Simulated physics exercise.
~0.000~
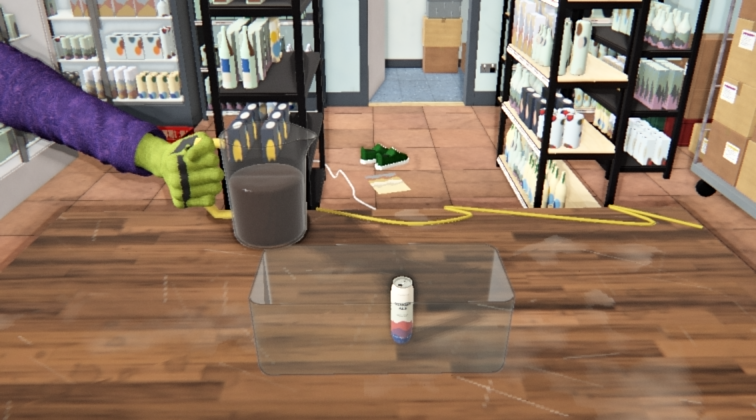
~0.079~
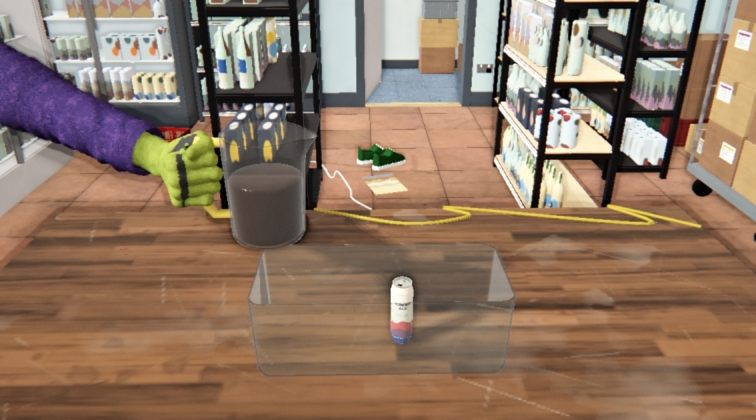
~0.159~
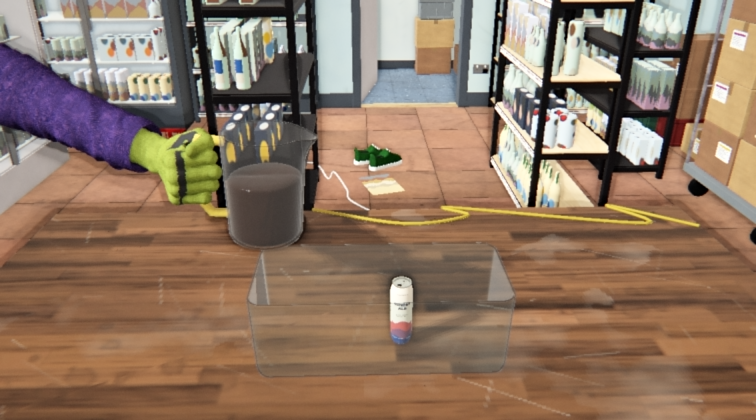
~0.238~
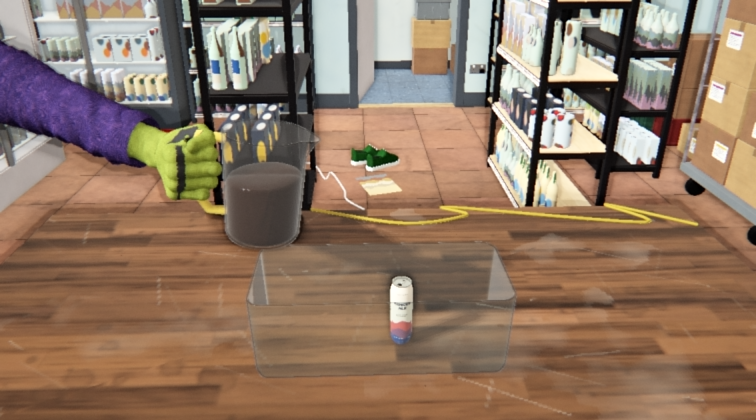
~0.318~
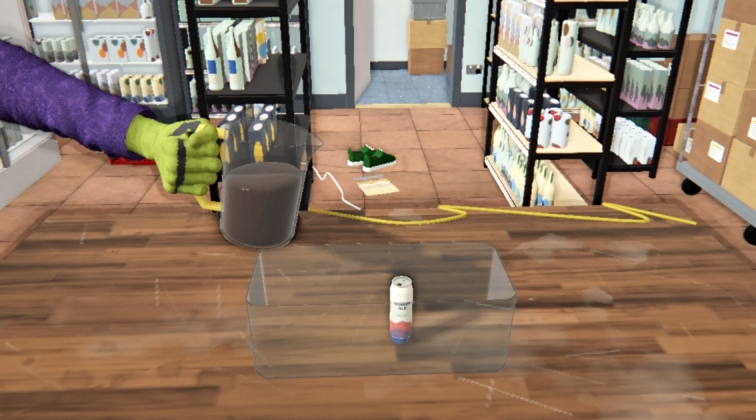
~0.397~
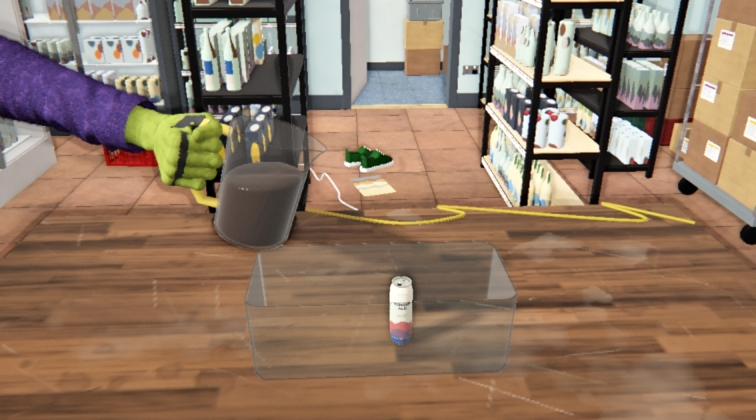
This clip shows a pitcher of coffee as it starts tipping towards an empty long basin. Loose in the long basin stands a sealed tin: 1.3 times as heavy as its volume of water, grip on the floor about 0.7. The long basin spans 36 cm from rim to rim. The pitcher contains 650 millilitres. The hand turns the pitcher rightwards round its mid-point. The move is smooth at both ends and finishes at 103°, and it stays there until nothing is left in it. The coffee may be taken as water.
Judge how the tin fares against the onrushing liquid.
It withstands it and stays upright.
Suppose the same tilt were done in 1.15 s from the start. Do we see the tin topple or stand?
Then the tin does not tip.
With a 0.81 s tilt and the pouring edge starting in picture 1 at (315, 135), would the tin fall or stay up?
It does not tip.
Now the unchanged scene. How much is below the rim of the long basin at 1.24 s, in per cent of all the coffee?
I reckon close to 34 per cent.
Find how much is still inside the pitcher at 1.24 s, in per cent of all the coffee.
About 46 % is still there.
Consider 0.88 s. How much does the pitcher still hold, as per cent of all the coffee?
96 %.
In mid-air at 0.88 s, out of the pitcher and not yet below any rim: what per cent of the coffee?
Share: Roughly 3 per cent.
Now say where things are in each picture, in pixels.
In the first frame, it leans 0°; its right rim is at (317, 135); the coffee meets the walls at (230, 175) and (303, 174); the long basin's rim runs from (257, 274) to (505, 271); the tin's top is at (403, 285).
In the second frame, it leans 1°; its right rim is at (317, 135); the coffee meets the walls at (229, 175) and (302, 174).
In the third frame, it leans 3°; its right rim is at (318, 136); the coffee meets the walls at (228, 175) and (302, 174).
In the fourth frame, it leans 6°; its right rim is at (320, 138); the coffee meets the walls at (228, 175) and (302, 173).
In the fifth frame, it leans 11°; its right rim is at (324, 143); the coffee meets the walls at (226, 174) and (303, 174).
In the sixth frame, it leans 17°; its right rim is at (327, 148); the coffee meets the walls at (225, 175) and (304, 173).
After 0.88 s the tilt is 65° and 97 per cent is still to pour; the tin stands where it began.
After 1.24 s the tilt is 95° and 46 per cent is still to pour; the tin stands where it began.
After 1.61 s the tilt is 103° and 5 per cent is still to pour; the tin stands 1 cm from where it began.
After 2.01 s the tilt is 103° and 0 per cent is still to pour; the tin stands 1 cm from where it began.
In the end the tin stands 1 cm from where it began.
